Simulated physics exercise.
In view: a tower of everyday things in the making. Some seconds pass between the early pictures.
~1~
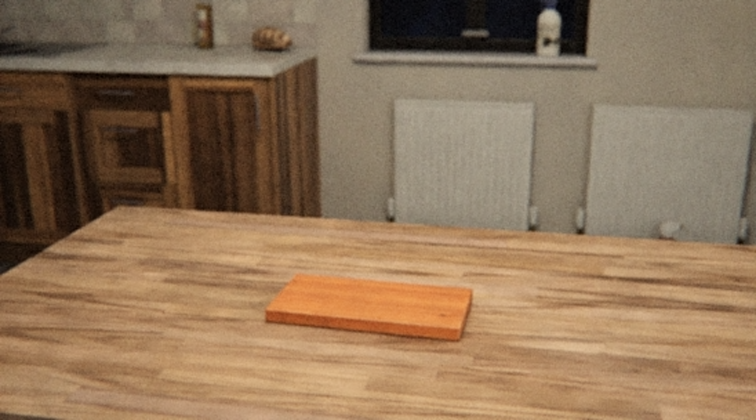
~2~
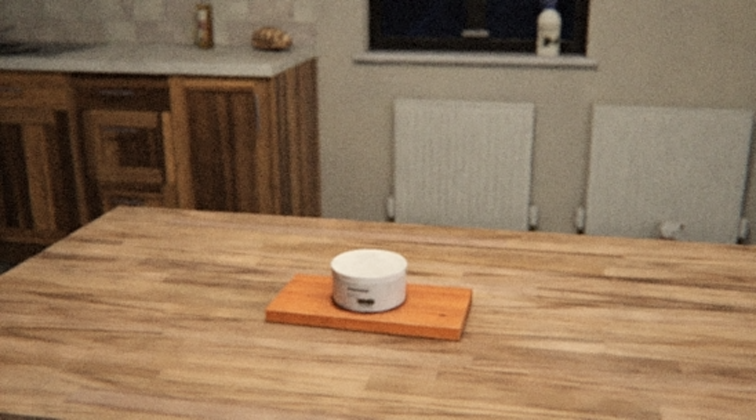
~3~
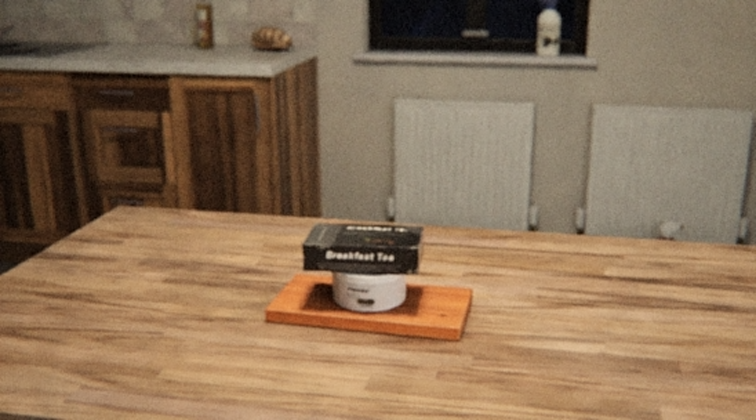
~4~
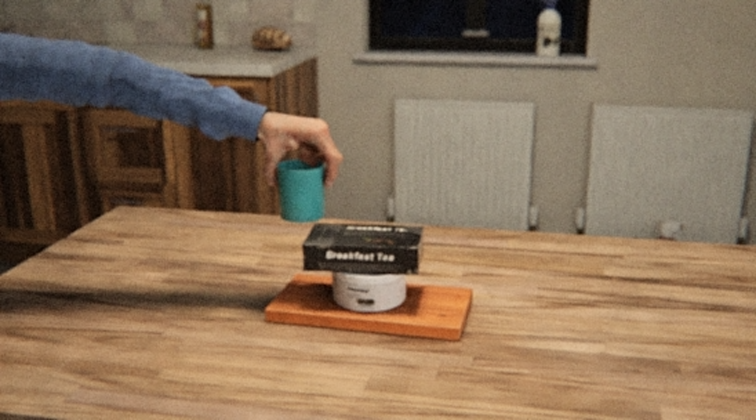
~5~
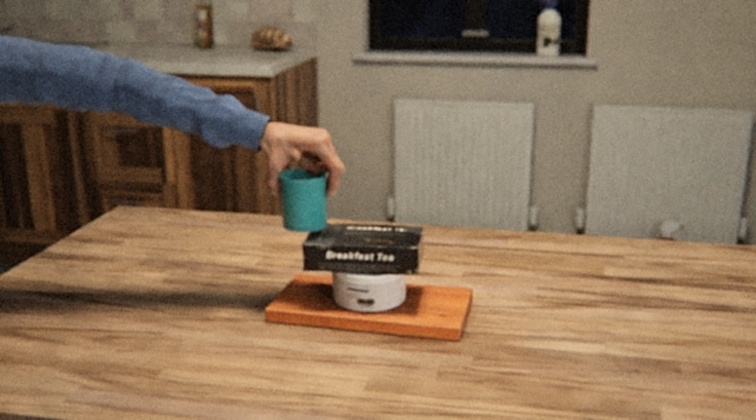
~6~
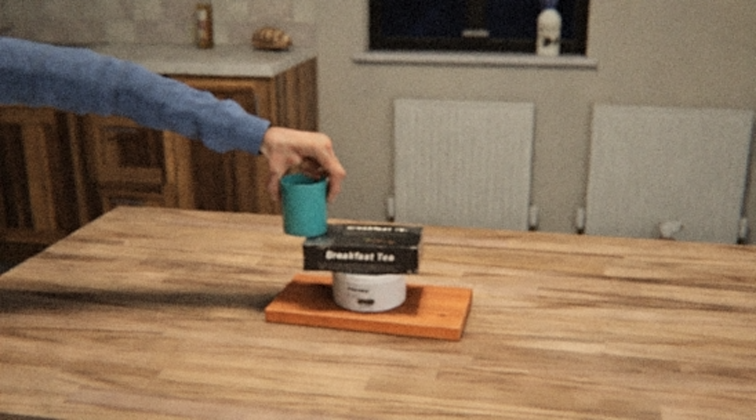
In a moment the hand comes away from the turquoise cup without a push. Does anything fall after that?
Outcome: The pile loses its balance.
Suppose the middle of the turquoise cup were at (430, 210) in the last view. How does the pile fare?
Then it loses its balance.
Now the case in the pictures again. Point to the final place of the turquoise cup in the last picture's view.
At about (225, 276).
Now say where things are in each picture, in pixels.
In the first frame, the last thing is not in view yet; orange board (372, 305).
In the second frame, the last thing is not in view yet; white tub (369, 280).
In the third frame, the last thing is not in view yet; black packet (365, 248).
In the fourth frame, on its way; turquoise cup (301, 191); orange board (372, 305).
In the fifth frame, on its way; turquoise cup (304, 200); white tub (369, 280).
In the sixth frame, in place under the hand; turquoise cup (304, 205); black packet (365, 248).
Then, 0.40 s on from there, turquoise cup now fallen.
Then, 0.50 s on from there, things are still on the move.
Then, 1.20 s on from there, nothing new.
In the end, fallen, turquoise cup; the other 3 unmoved. At the end, from the last picture's camera, turquoise cup near (225, 276). The pile comes apart.
